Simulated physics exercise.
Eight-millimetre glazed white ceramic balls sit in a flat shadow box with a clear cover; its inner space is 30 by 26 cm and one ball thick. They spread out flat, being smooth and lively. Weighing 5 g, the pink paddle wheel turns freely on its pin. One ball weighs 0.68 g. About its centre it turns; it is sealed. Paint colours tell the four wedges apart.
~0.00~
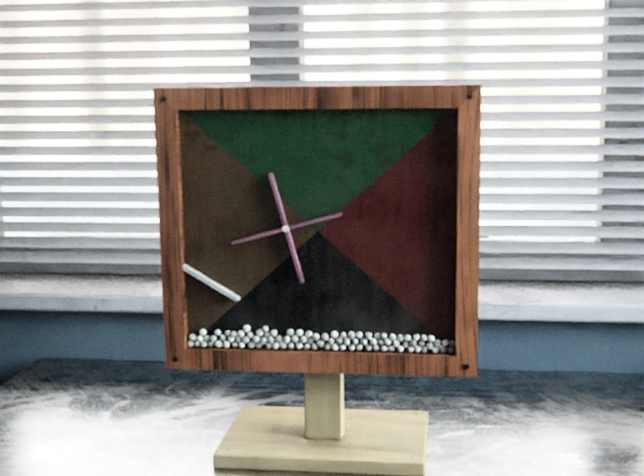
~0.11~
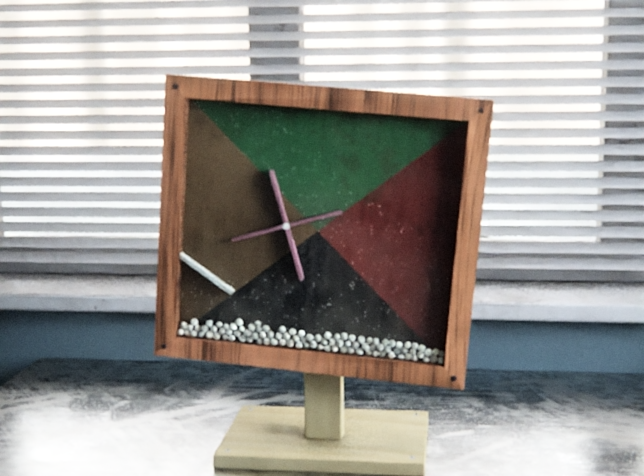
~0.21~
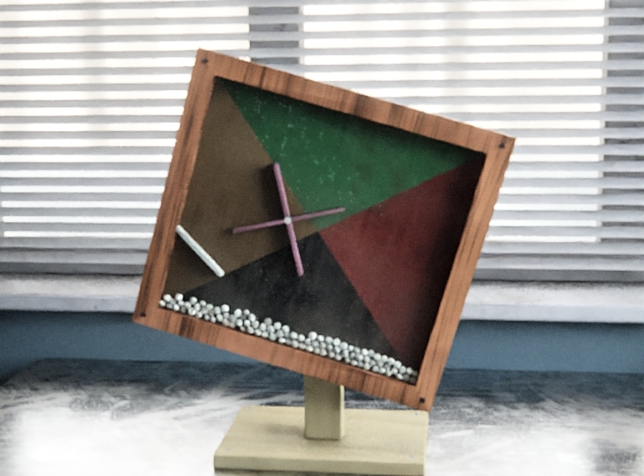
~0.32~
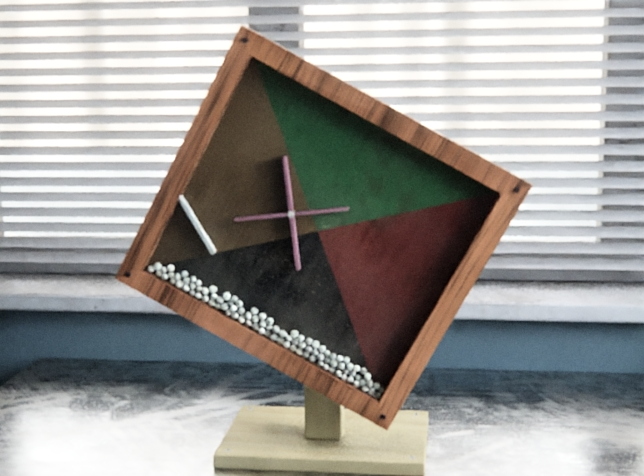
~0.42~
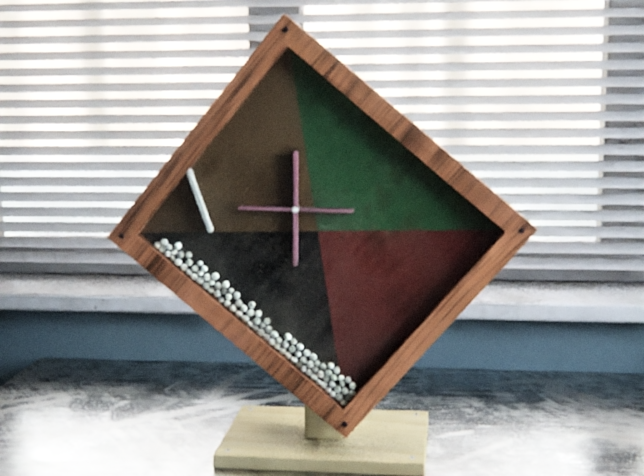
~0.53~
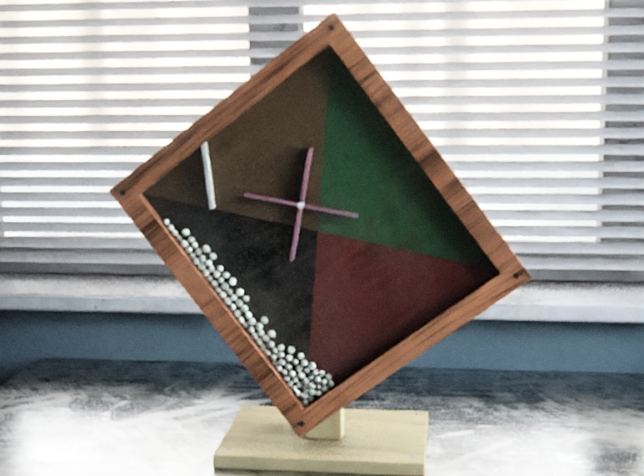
The footage shows a wooden-framed box on a stand turning clockwise from level to steeply tilted, its coloured wedges turning with it, while a pink paddle wheel rotates slightly clockwise and small white balls shift along the lower-left side, bunching near the bottom corner.
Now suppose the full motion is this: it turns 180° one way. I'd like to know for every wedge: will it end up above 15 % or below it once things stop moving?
Red wedge ends up above, green wedge ends up above, black wedge ends up below, brown wedge ends up below.
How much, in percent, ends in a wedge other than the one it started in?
About 100 percent.
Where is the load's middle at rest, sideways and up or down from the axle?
Offset approx. 9 cm left, 11 cm below.
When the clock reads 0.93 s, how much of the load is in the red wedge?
I'd guess near 80 in a hundred.
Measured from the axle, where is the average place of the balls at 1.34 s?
Some 7 cm left and 13 cm below.
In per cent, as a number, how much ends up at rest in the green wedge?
About 65 per cent.
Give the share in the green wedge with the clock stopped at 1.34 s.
Around 30 per cent.
After 0.93 s, it stands 100° clockwise; the balls' middle is 7 cm left of and 12 cm below the centre; red 80 %, black 20 %.
After 1.34 s, it stands 147° clockwise; the balls' middle is 7 cm left of and 13 cm below the centre; red 70 %, green 30 %.
After 1.69 s, it stands 180° clockwise; the balls' middle is 10 cm left of and 11 cm below the centre; red 40 %, green 60 %.
Settled by 3.0 s, it stands 180° clockwise; red 35 %, green 65 %, black 0 %, brown 0 %.
